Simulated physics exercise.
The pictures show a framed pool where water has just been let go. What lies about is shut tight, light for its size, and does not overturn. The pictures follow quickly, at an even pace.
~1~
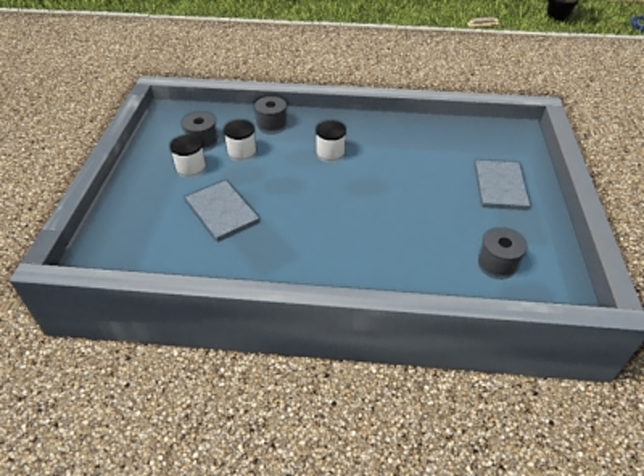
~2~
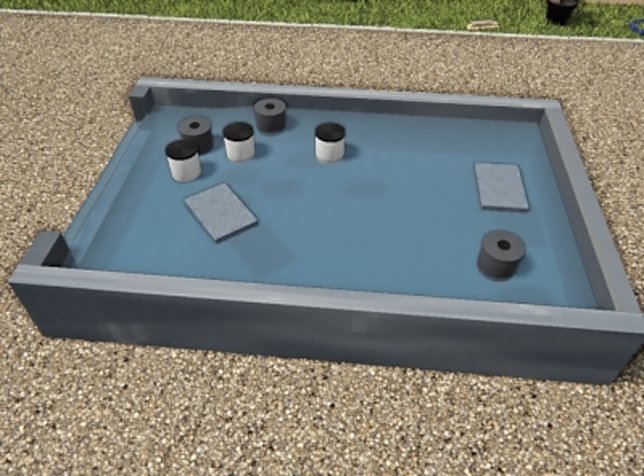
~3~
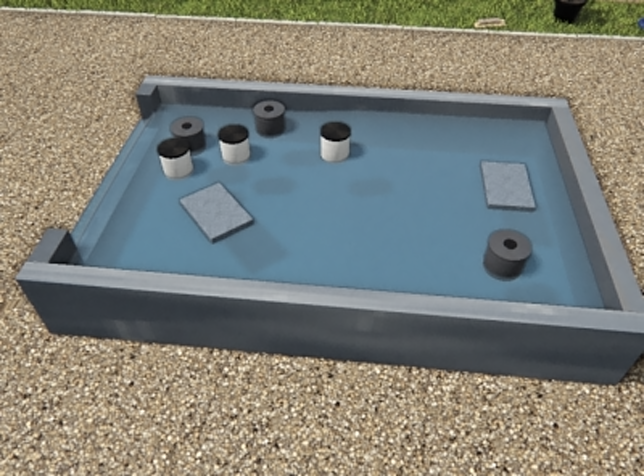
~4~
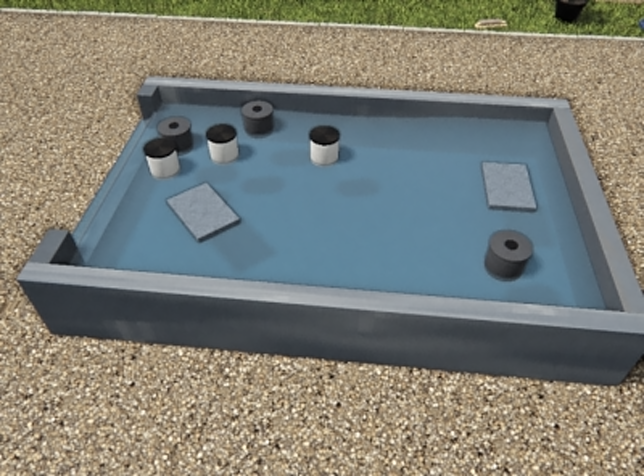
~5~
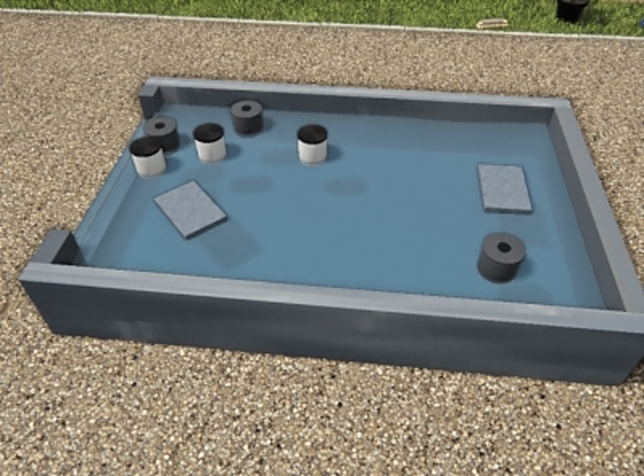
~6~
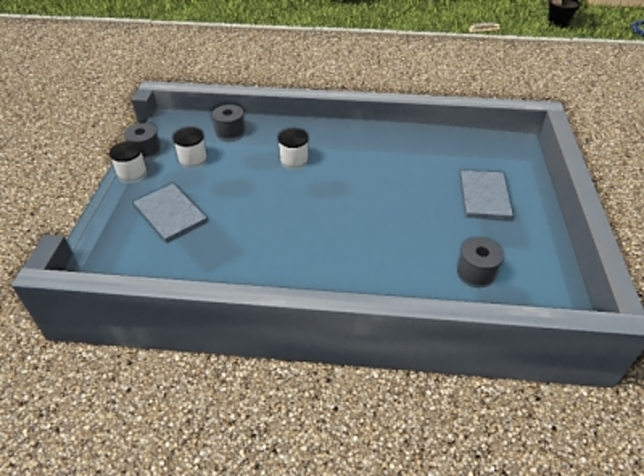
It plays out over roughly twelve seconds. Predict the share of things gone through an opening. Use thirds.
It is one to two thirds.
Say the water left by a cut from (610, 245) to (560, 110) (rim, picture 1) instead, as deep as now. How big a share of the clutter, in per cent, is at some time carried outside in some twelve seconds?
About 20 per cent.
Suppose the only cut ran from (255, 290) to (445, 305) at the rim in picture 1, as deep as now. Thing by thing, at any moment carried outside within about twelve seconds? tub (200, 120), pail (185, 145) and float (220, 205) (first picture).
One after the other: Stays, stays, yes.
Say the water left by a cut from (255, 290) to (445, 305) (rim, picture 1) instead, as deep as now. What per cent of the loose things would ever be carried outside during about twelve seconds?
About 10 per cent.
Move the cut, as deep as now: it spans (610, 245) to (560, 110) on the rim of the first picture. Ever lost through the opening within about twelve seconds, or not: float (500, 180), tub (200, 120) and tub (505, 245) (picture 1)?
In that order: Washed out, stays, through.
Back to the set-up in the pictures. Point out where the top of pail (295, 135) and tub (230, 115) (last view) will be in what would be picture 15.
Around (240, 141) and (157, 122).
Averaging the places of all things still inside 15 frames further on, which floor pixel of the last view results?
At about (313, 223).
A moment on, 2 of 8 are out; 6 afloat.
Next, 3 of 8 are out; 5 afloat.
Later, 4 of 8 are out; 4 afloat.
In the end, 4 of 8 are out; 4 afloat.
